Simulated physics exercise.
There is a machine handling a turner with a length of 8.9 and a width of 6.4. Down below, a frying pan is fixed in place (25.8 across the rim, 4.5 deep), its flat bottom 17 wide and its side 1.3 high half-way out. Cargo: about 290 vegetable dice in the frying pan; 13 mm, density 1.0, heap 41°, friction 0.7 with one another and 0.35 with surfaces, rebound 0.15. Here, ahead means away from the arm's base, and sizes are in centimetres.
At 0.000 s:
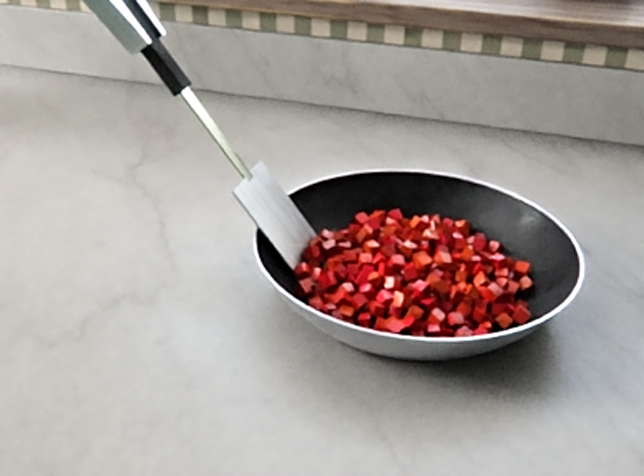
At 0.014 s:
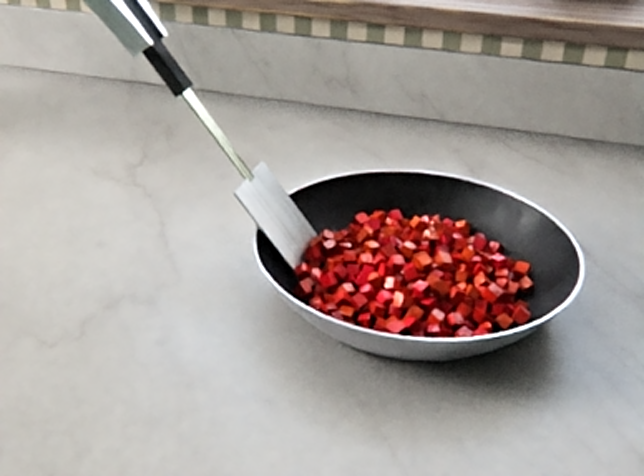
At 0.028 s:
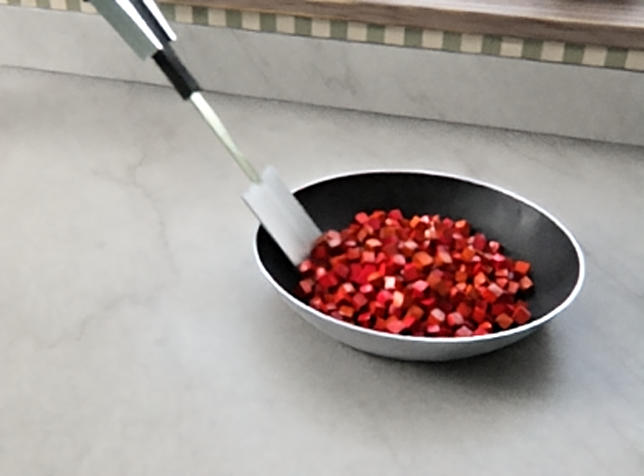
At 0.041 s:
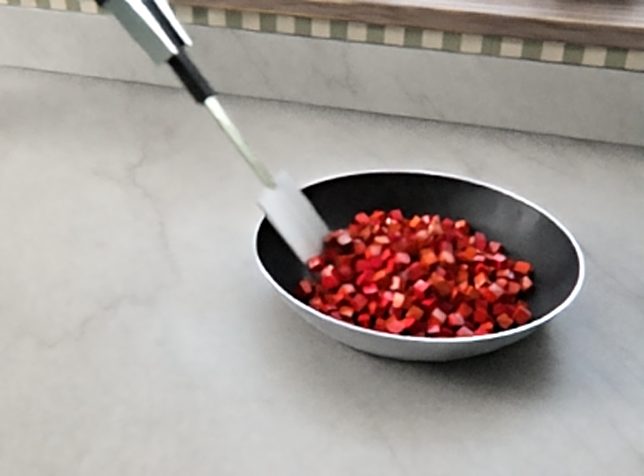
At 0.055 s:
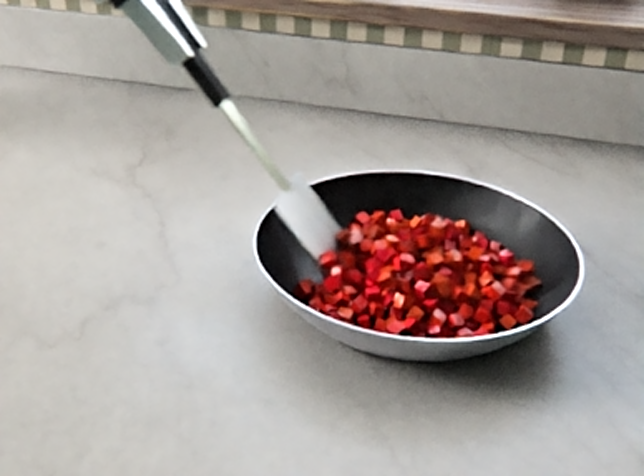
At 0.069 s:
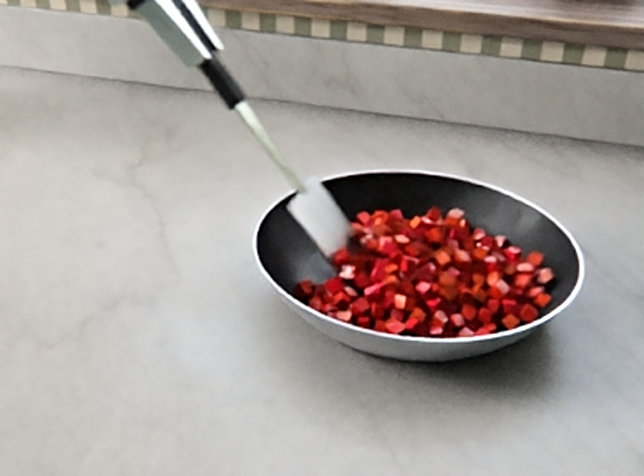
A turner held by a machine rests at the left side of a dark frying pan of red vegetable dice on a grey counter, then starts sliding right. It pushes into the dice, shifting them toward the pan's right side and baring some of the dark surface behind its blade.
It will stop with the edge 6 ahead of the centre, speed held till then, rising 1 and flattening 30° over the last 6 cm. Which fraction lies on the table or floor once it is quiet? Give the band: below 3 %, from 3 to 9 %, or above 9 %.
Band: From 3 to 9 %.
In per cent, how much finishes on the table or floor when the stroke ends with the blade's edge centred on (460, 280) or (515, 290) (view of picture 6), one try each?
About 0 and 10 per cent.
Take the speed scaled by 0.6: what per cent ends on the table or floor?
Estimate: Approx. 5 %.
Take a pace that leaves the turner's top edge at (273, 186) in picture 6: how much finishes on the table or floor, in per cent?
0 %.
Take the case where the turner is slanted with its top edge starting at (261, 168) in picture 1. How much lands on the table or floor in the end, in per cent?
I'd estimate around 5 per cent.
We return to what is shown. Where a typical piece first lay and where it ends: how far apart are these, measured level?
I'd put it at close to 4 centimetres.
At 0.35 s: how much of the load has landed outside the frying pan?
I'd say close to 4 in a hundred.
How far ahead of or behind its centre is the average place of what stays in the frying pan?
It sits some 4.0 centimetres ahead of centre.
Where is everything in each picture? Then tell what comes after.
In the first picture, the turner top edge at (247, 175), sloping 52°; upper third of the load around (414, 261), from x 305 to 525, top at y 215; 286 in the frying pan.
In the second picture, the turner top edge at (248, 176), sloping 52°; upper third of the load around (414, 262), from x 305 to 525, top at y 215.
In the third picture, the turner top edge at (257, 180), sloping 52°; upper third of the load around (410, 261), from x 305 to 525, top at y 215.
In the fourth picture, the turner top edge at (271, 185), sloping 52°; upper third of the load around (404, 262), from x 305 to 525, top at y 215.
In the fifth picture, the turner top edge at (286, 188), sloping 52°; upper third of the load around (416, 259), from x 305 to 530, top at y 215.
In the sixth picture, the turner top edge at (302, 191), sloping 52°; upper third of the load around (430, 261), from x 305 to 545, top at y 215; 286 in the frying pan.
After 0.10 s, sloping 52°, highest piece 8 above the table; 286 in the frying pan.
After 0.14 s, sloping 40°, highest piece 8 above the table; 286 in the frying pan.
After 0.35 s, sloping 22°, highest piece 5 above the table; 272 in the frying pan, 14 on the table or floor.
After 1.40 s, sloping 22°, highest piece 5 above the table; 272 in the frying pan, 14 on the table or floor.
In the end, 272 in the frying pan, 14 on the table or floor. That is 5 % on the table or floor.
